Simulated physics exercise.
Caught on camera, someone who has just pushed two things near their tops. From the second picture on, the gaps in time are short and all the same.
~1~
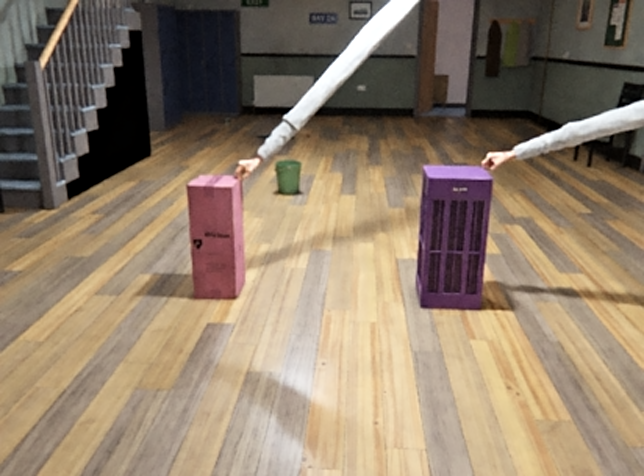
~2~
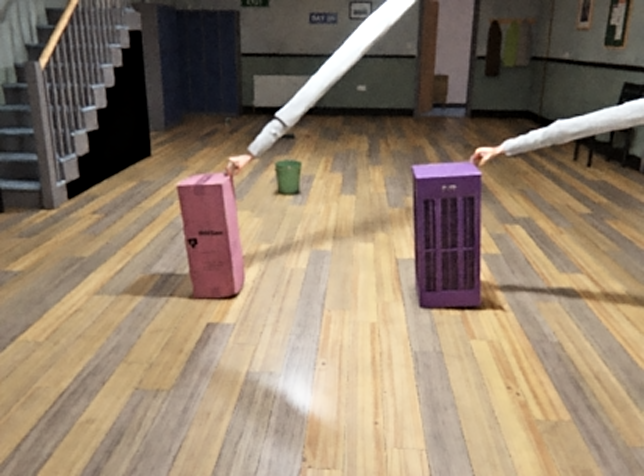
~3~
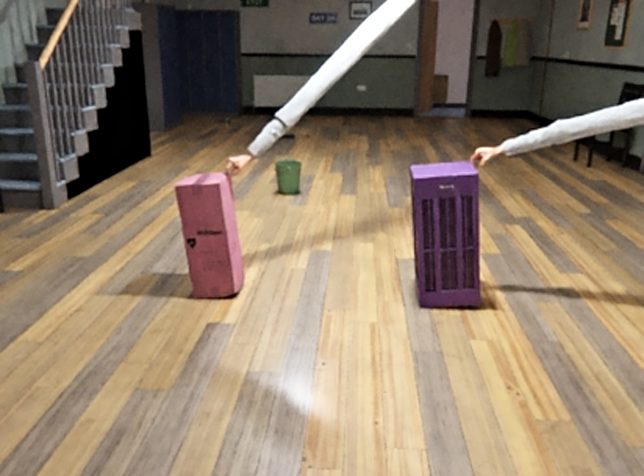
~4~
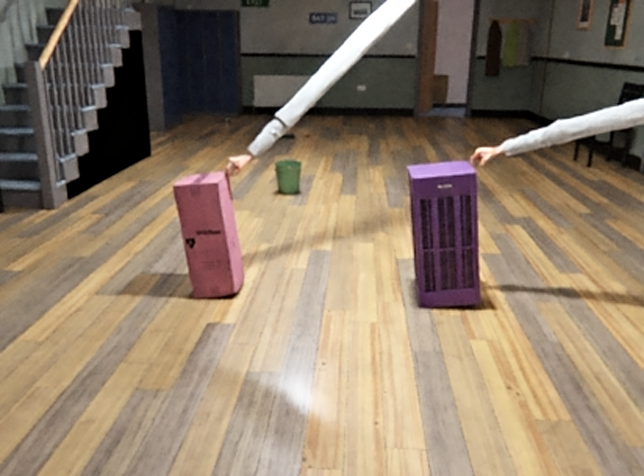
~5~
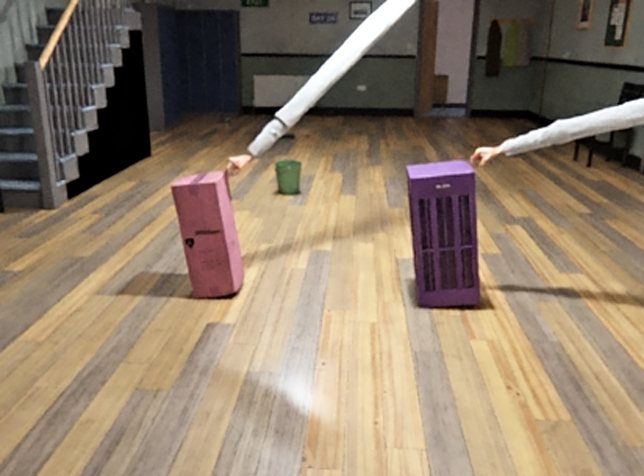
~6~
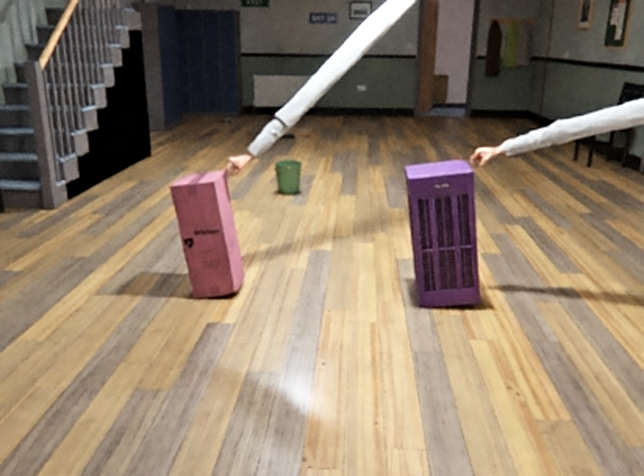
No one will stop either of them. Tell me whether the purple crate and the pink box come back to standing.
Here the purple crate rocks back upright and the pink box rocks back upright.
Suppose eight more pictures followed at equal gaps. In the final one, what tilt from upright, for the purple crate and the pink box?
About 8° and 8°.
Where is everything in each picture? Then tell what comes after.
Purple crate (451, 237) upright; pink box (218, 237) upright, in the first picture.
Purple crate (446, 235) 5° off upright; pink box (213, 235) 5° off upright, in the second picture.
Purple crate (445, 234) 6° off upright; pink box (212, 235) 6° off upright, in the third picture.
Purple crate (444, 234) 7° off upright; pink box (211, 235) 7° off upright, in the fourth picture.
Purple crate (443, 234) 7° off upright; pink box (210, 234) 7° off upright, in the fifth picture.
Purple crate (442, 234) 8° off upright; pink box (210, 234) 8° off upright, in the sixth picture.
Then, 0.34 s after the last picture, purple crate upright near (454, 236); pink box upright near (218, 237).
At rest, the purple crate returns to its base, near (451, 237); the pink box returns to its base, near (218, 237).
